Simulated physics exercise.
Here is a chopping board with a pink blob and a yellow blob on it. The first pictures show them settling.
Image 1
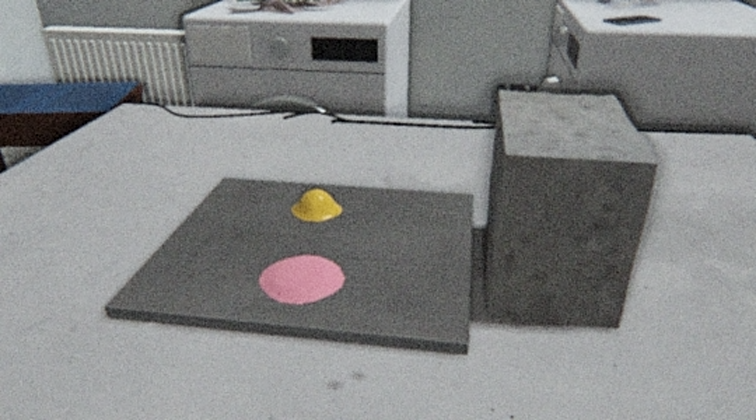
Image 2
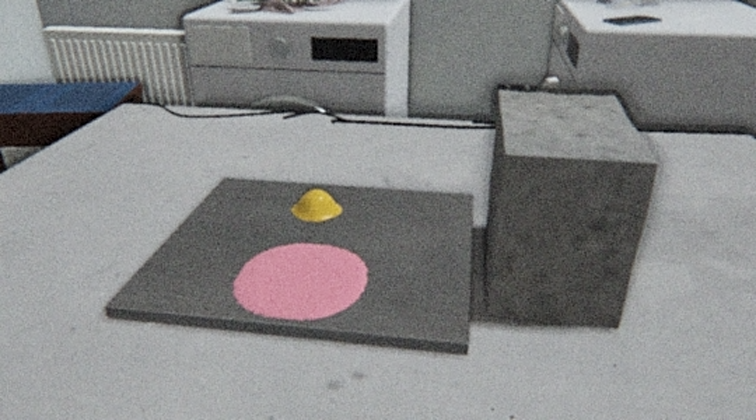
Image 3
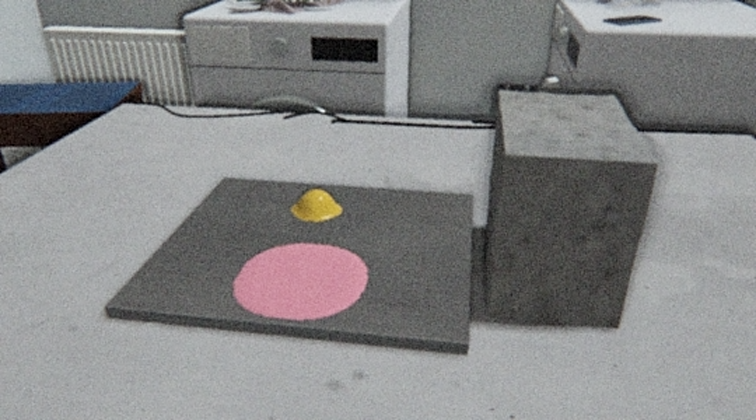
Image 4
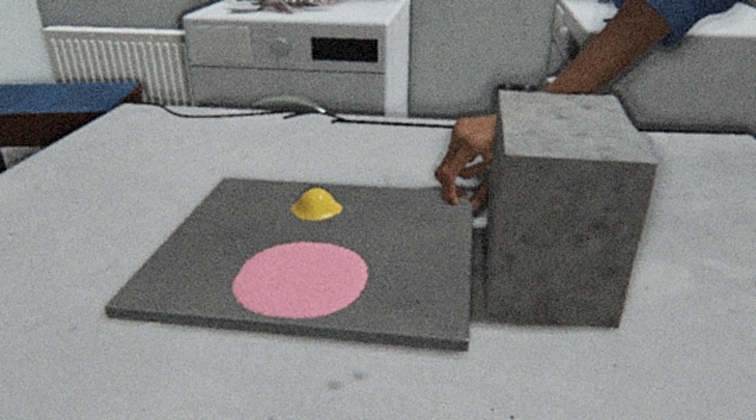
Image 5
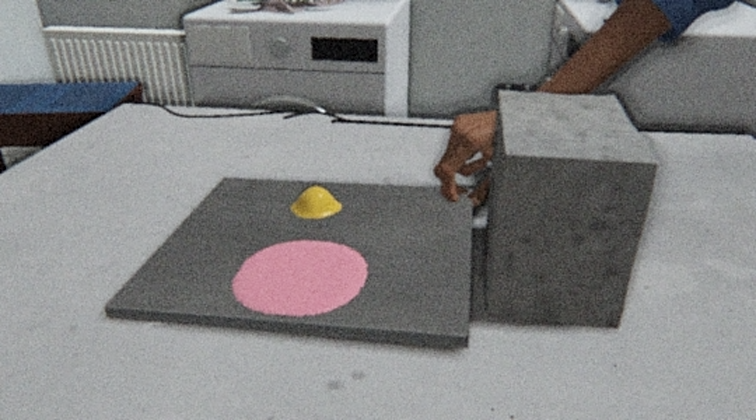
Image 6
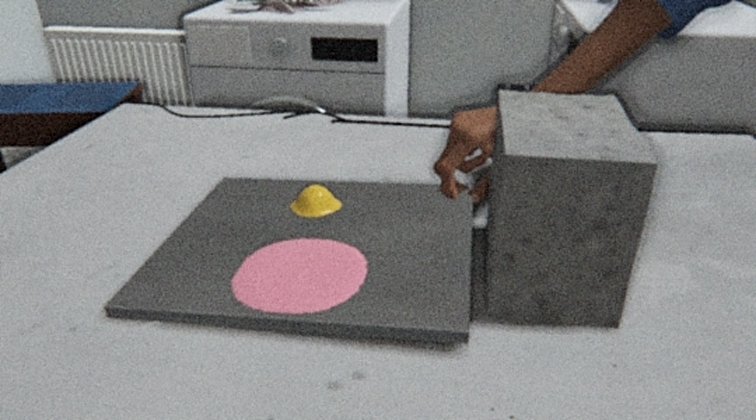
On a pale tabletop in a room with a white radiator and white appliances behind, a still camera looks slightly down from the front. A dark grey board lies left of a tall grey stone block, with a small yellow mound toward its back and a pink blob nearer the front. The pink blob spreads into a wider disc, then a hand reaches in from the right behind the block and slightly raises the board's right end.
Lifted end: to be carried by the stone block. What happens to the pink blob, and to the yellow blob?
Result: Pink blob: Off; yellow blob: Still on.
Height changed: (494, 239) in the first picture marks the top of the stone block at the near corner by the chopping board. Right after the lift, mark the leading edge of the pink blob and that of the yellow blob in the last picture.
The first one ends near (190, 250) and the second near (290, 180).
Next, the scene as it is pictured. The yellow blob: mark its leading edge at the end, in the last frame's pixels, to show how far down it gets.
By the end it has reached a point near (270, 155).
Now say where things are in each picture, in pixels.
The chopping board lies flat; pink blob (301, 274) a low mound; yellow blob (317, 200) a tall heap; stone block (565, 247), in the first picture.
They settle; pink blob (301, 278) spread thin; yellow blob (317, 200) a tall heap, in the second picture.
At rest; pink blob (301, 278) spread thin; yellow blob (317, 200) a tall heap, in the third picture.
A hand takes the end; pink blob (301, 276) spread thin; yellow blob (316, 199) a tall heap, in the fourth picture.
The end is rising; pink blob (301, 274) spread thin; yellow blob (316, 197) a tall heap, in the fifth picture.
The chopping board slopes by about 2°; pink blob (301, 272) spread thin; yellow blob (315, 196) a tall heap; stone block (565, 247), in the sixth picture.
Next, slope about 33°; the pink blob has crept down a long way; the yellow blob has not moved.
After that, the pink blob is dripping off the low end; the yellow blob has not moved.
Finally, slope about 33°; the pink blob is dripping off the low end; the yellow blob has not moved.
